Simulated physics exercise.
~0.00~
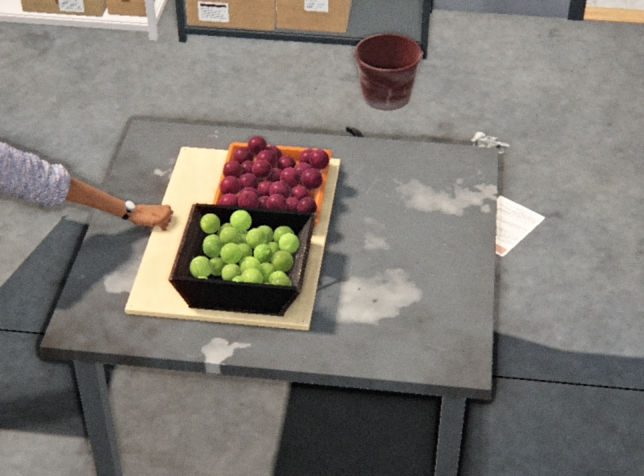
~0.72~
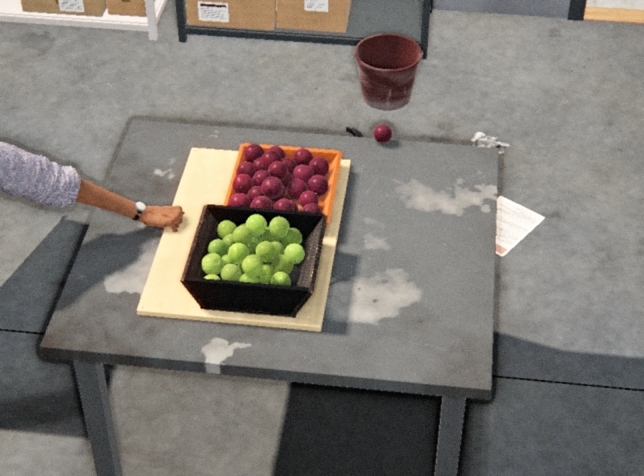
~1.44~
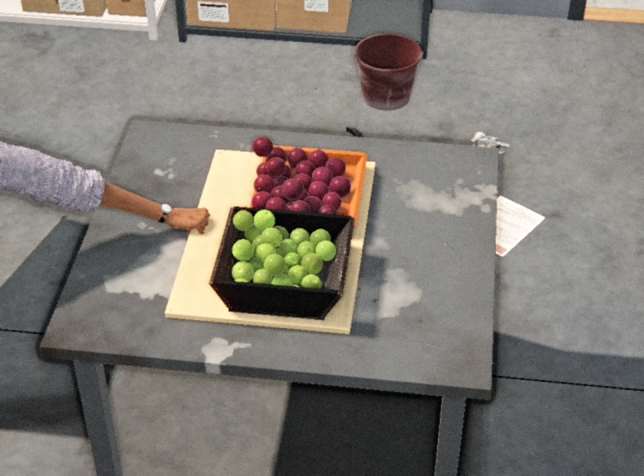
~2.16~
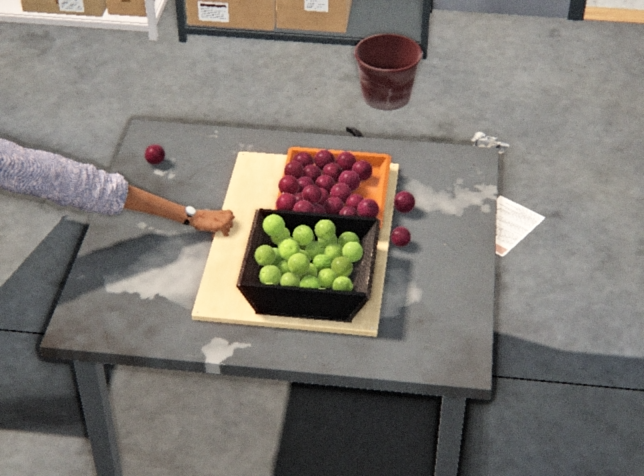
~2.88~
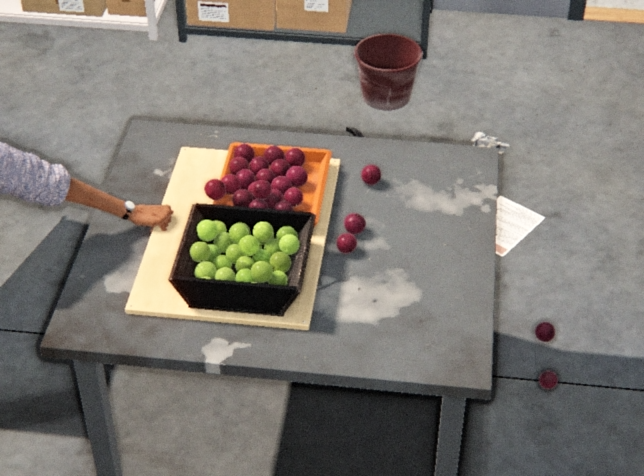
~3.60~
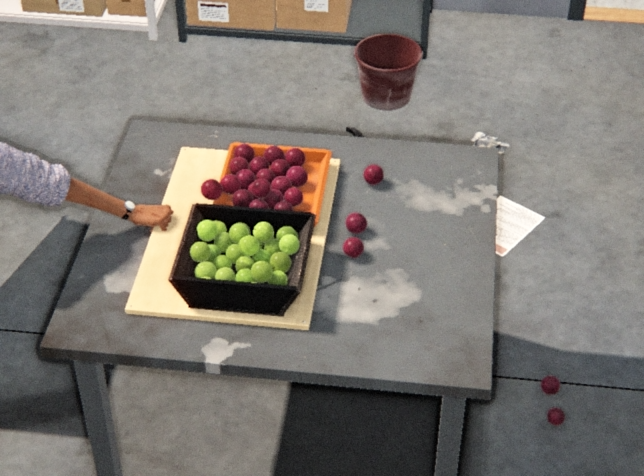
A pale board carrying an orange tray of red onions and a black tray of green apples slides to the right across a worn grey table, with a person's hand at its left edge. Early on, one onion lies beyond the orange tray near the table's far edge. As the board travels farther right, more onions leave the tray, some landing on either side of it. The board then returns left with the hand, leaving onions scattered on the tabletop. It ends at rest, three onions on the table's right side, two on the floor, and the apples still in their tray.
